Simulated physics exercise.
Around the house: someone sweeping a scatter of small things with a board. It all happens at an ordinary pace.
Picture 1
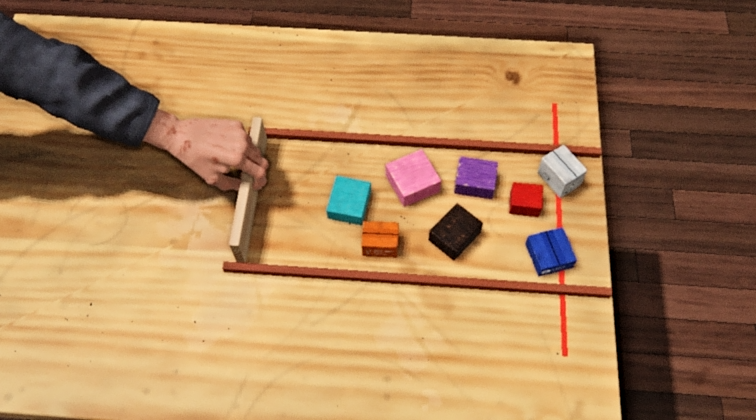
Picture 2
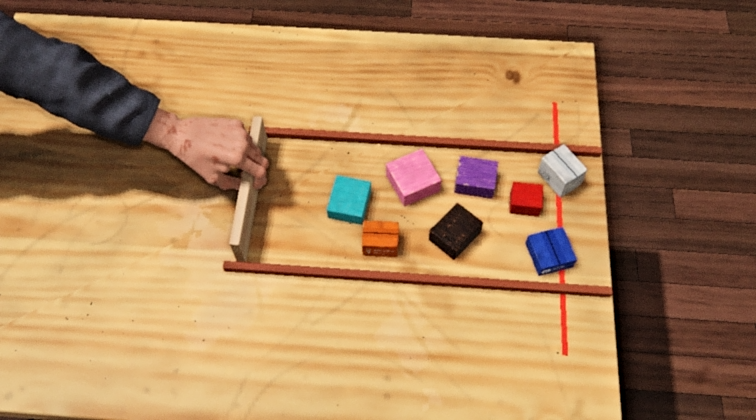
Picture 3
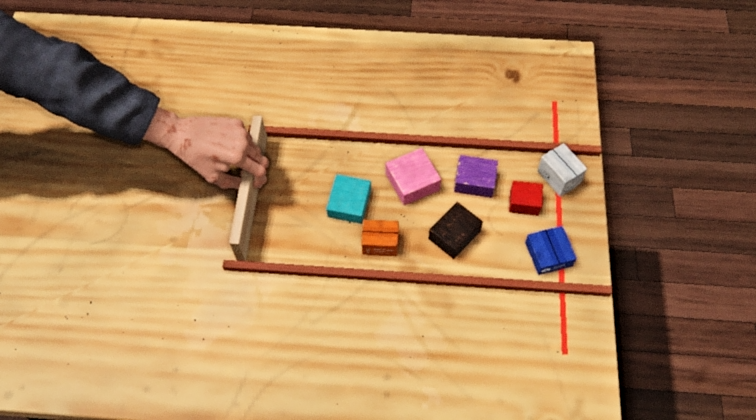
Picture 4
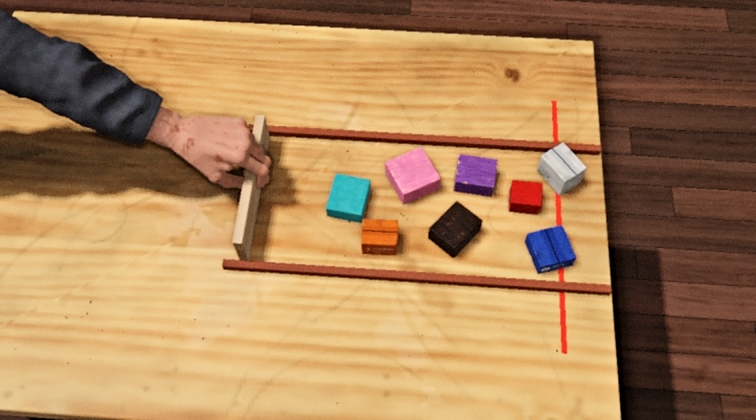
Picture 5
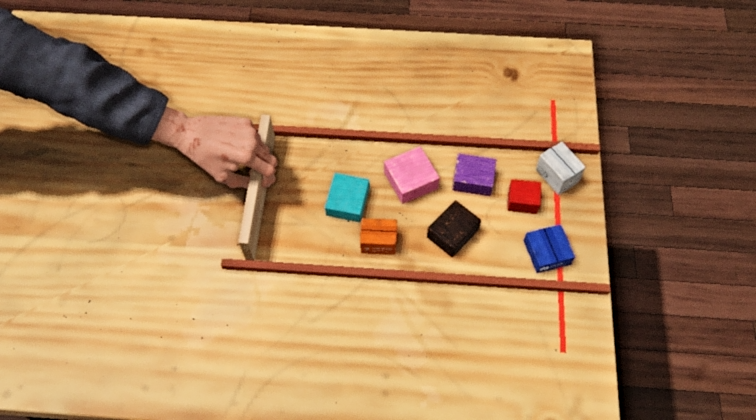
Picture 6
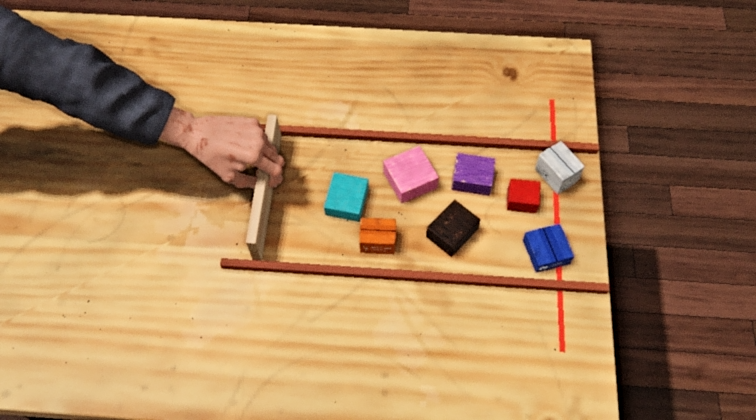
A hand in a dark sleeve held a wooden board upright and slid it slightly to the right between two rails, while the colorful blocks ahead of it, some by a red line, stayed put.
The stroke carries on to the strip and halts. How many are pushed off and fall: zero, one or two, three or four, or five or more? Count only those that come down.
Here the number that fall off is five or more.
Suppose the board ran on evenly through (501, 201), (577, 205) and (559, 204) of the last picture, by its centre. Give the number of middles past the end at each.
Past the end: 0, 5 and 5.
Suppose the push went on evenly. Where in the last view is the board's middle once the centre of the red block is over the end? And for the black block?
Its middle is around (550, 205) and around (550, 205).
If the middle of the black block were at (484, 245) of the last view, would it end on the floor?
The black block drops off.
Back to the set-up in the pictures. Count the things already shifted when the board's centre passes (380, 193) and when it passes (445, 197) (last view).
At the one place 4, at the other 6.
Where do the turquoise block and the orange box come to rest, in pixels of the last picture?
The turquoise block stops around (577, 216); the orange box around (578, 251).
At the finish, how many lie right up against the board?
The number is 3.
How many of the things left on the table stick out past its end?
The number is 0.
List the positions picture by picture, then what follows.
The first picture shows white box (562, 172); blue box (551, 252); red block (526, 200); board (249, 189); tape (559, 218).
The second picture shows blue box (551, 251); pink block (413, 177).
The third picture shows red block (526, 198); orange box (380, 238).
The fourth picture shows white box (561, 169); board (252, 186).
The fifth picture shows blue box (549, 249); purple block (474, 175).
The sixth picture shows white box (559, 168); blue box (548, 248); red block (523, 196); board (265, 186); tape (557, 214).
Soon after, none off yet; white box at rest near (559, 168); blue box at rest near (548, 248); red block at rest near (523, 196).
After that, none off yet; white box moving near (567, 168); blue box moving near (557, 251); red block displaced about its own width near (547, 203).
In the end, the number that fall off is five or more; gone, black block, purple block, red block, blue box and white box.
